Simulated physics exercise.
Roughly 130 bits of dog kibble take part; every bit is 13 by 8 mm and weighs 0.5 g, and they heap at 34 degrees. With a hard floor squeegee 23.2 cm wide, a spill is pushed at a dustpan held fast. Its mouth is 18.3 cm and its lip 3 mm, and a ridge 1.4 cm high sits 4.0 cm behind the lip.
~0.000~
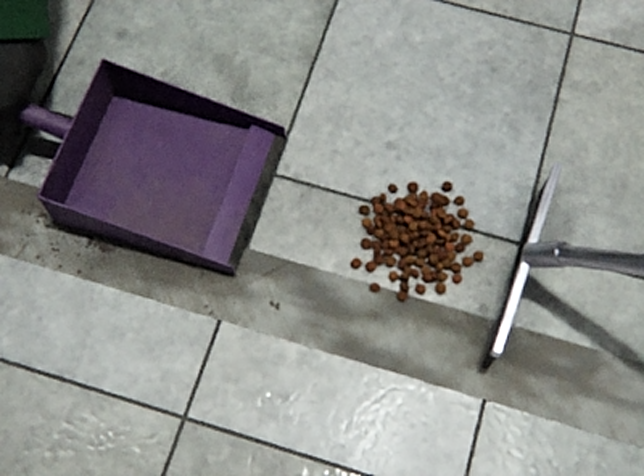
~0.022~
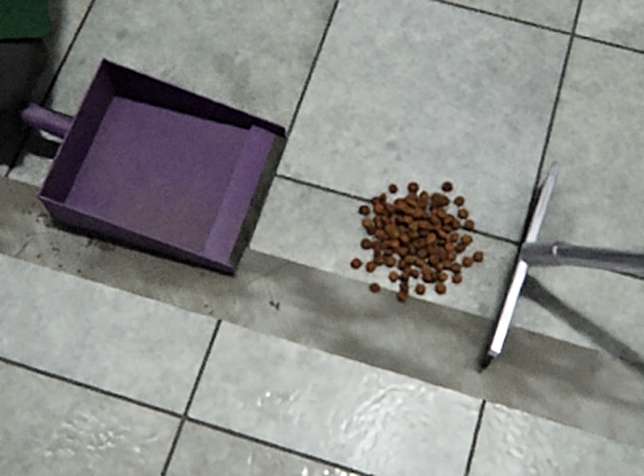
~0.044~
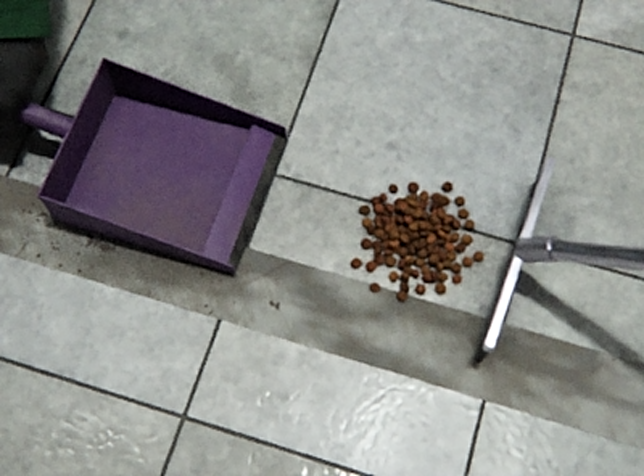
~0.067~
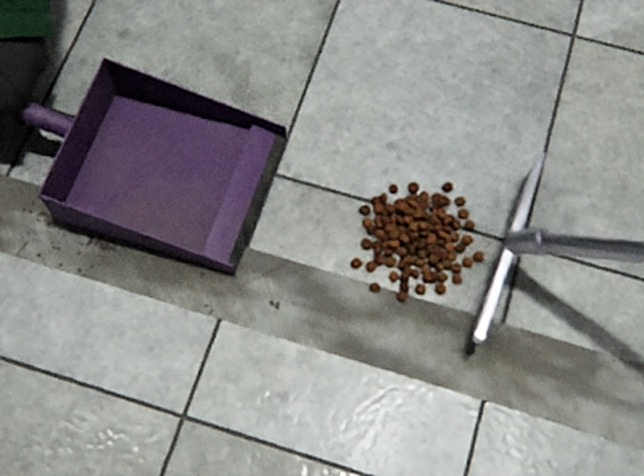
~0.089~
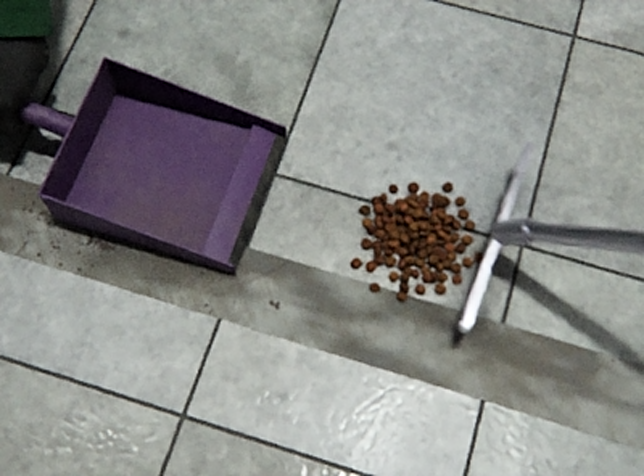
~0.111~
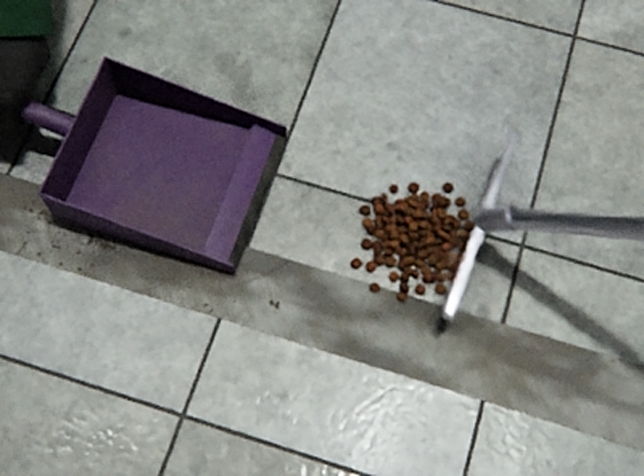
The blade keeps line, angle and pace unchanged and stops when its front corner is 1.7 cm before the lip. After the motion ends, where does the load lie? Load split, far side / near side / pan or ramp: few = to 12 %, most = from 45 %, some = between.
Split - far side: Some, near side: Few, pan: Some.
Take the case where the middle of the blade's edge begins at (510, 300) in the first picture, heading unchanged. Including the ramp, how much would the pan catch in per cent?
Something close to 35 percent.
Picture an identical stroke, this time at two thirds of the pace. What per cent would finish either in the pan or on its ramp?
Near 20 %.
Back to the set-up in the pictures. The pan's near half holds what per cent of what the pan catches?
Estimate: Close to 20 %.
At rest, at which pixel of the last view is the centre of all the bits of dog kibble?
Look around (267, 153) in the last picture.
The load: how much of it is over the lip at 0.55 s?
Some 30 per cent.
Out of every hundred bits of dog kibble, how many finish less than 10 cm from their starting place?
Around 5 per cent, give or take.
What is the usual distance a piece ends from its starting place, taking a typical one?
About 22 cm.
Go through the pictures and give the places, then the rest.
The first picture shows blade from (496, 352) to (555, 170), moved 0.0 cm, 0 of the pieces shifted so far; middle of the pieces at (418, 232); pan at (157, 174).
The second picture shows blade from (494, 351) to (554, 169), moved 0.2 cm, 0 of the pieces shifted so far; middle of the pieces at (418, 232).
The third picture shows blade from (488, 346) to (549, 166), moved 1.0 cm, 0 of the pieces shifted so far; middle of the pieces at (419, 232).
The fourth picture shows blade from (478, 338) to (539, 159), moved 2.3 cm, 0 of the pieces shifted so far; middle of the pieces at (419, 232).
The fifth picture shows blade from (465, 327) to (527, 150), moved 4.0 cm, 0 of the pieces shifted so far; middle of the pieces at (419, 232).
The sixth picture shows blade from (448, 314) to (512, 139), moved 6.2 cm, 9 of the pieces shifted so far; middle of the pieces at (418, 232); pan at (158, 173). The blade's pace is about 1.02 m/s, heading 25 degrees away from the viewer's side.
After 0.24 s, middle of the blade 13 cm from the lip; 0 % over the lip, far side 10 %, near side 0 %.
After 0.33 s, middle of the blade 5 cm from the lip; 0 % over the lip, far side 30 %, near side 0 %.
Then, at 0.55 s, middle of the blade 3 cm from the lip; 30 % over the lip, far side 40 %, near side 0 %.
By 1.1 s all is still; far side 40 %, near side 0 %, pan 30 %, in front of the lip or behind the blade 30 %.
